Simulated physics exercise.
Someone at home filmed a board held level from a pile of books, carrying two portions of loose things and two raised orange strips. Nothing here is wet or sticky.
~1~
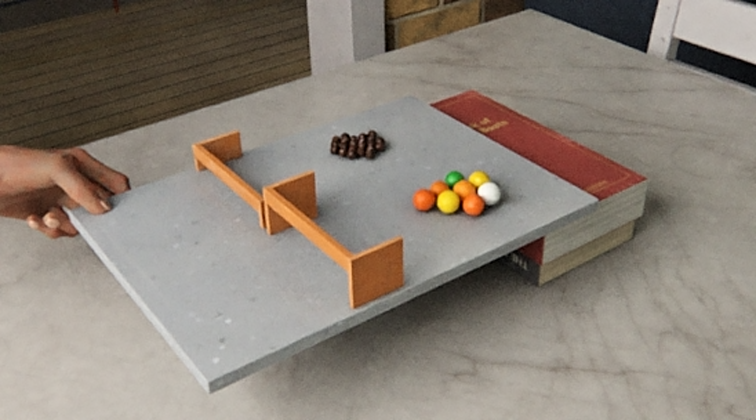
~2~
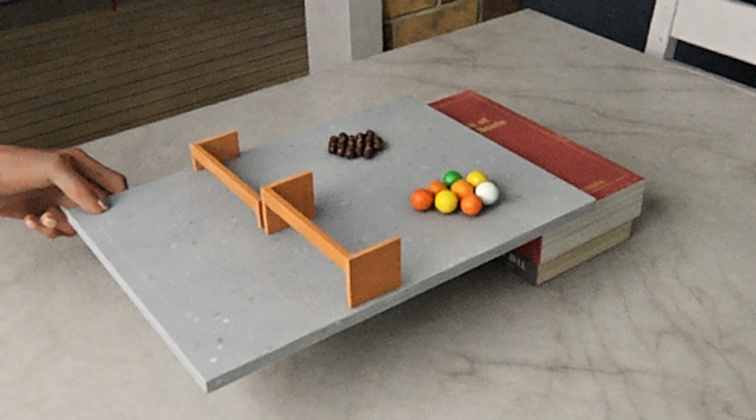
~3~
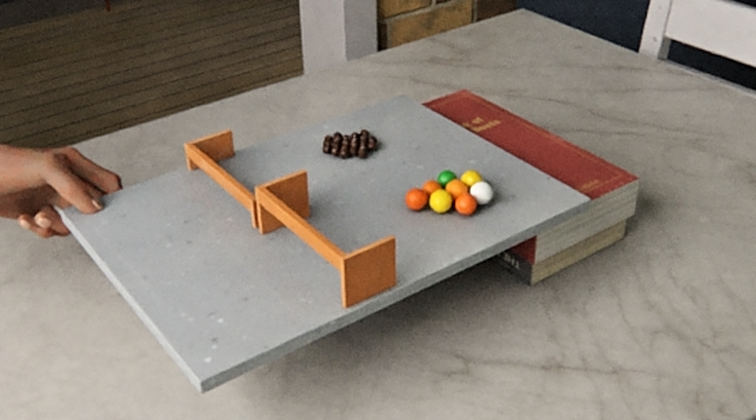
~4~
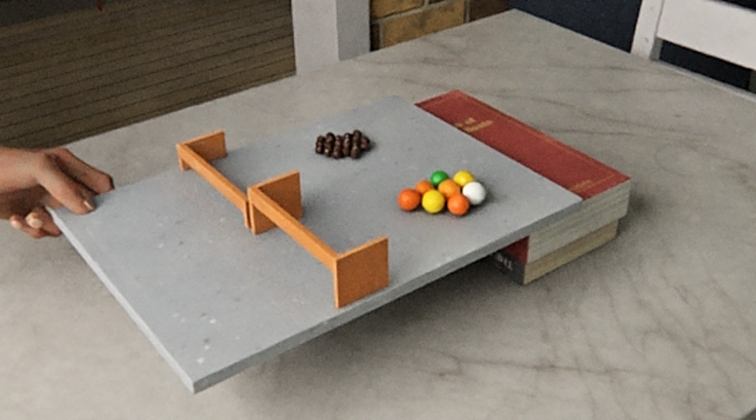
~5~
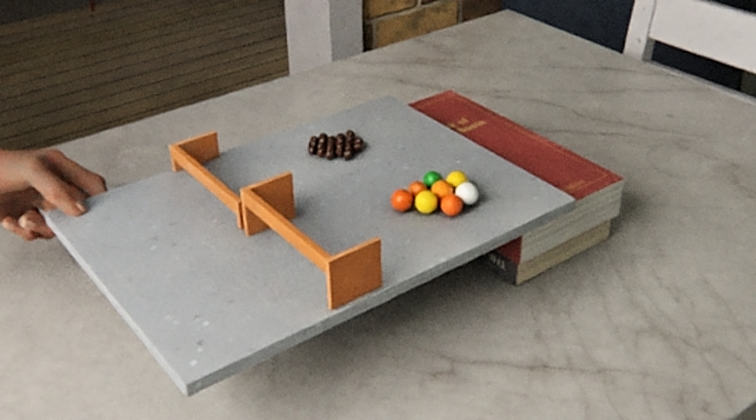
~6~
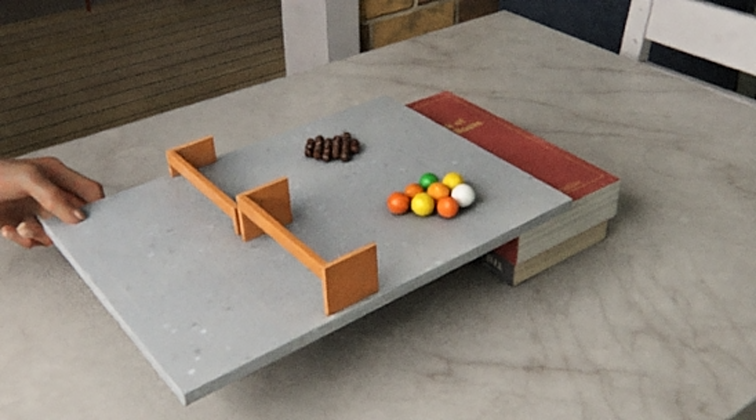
A hand holding a grey board against a stack of books, barely moving, with colourful balls, brown pieces and orange barriers resting on top.
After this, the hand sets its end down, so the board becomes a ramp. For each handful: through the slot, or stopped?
The nearer handful makes it out; the farther handful makes it out.
Then, 0.27 s past the last view, board sloping at 8°; nearer handful on its way down; farther handful where it was.
Then, 0.56 s past the last view, board resting at 12°; nearer handful on its way down; farther handful on its way down.
Then, 0.90 s past the last view, board resting at 13°; nearer handful all past its gate; farther handful all past its gate.
Finally, board resting at 13°; nearer handful all past its gate; farther handful all past its gate.
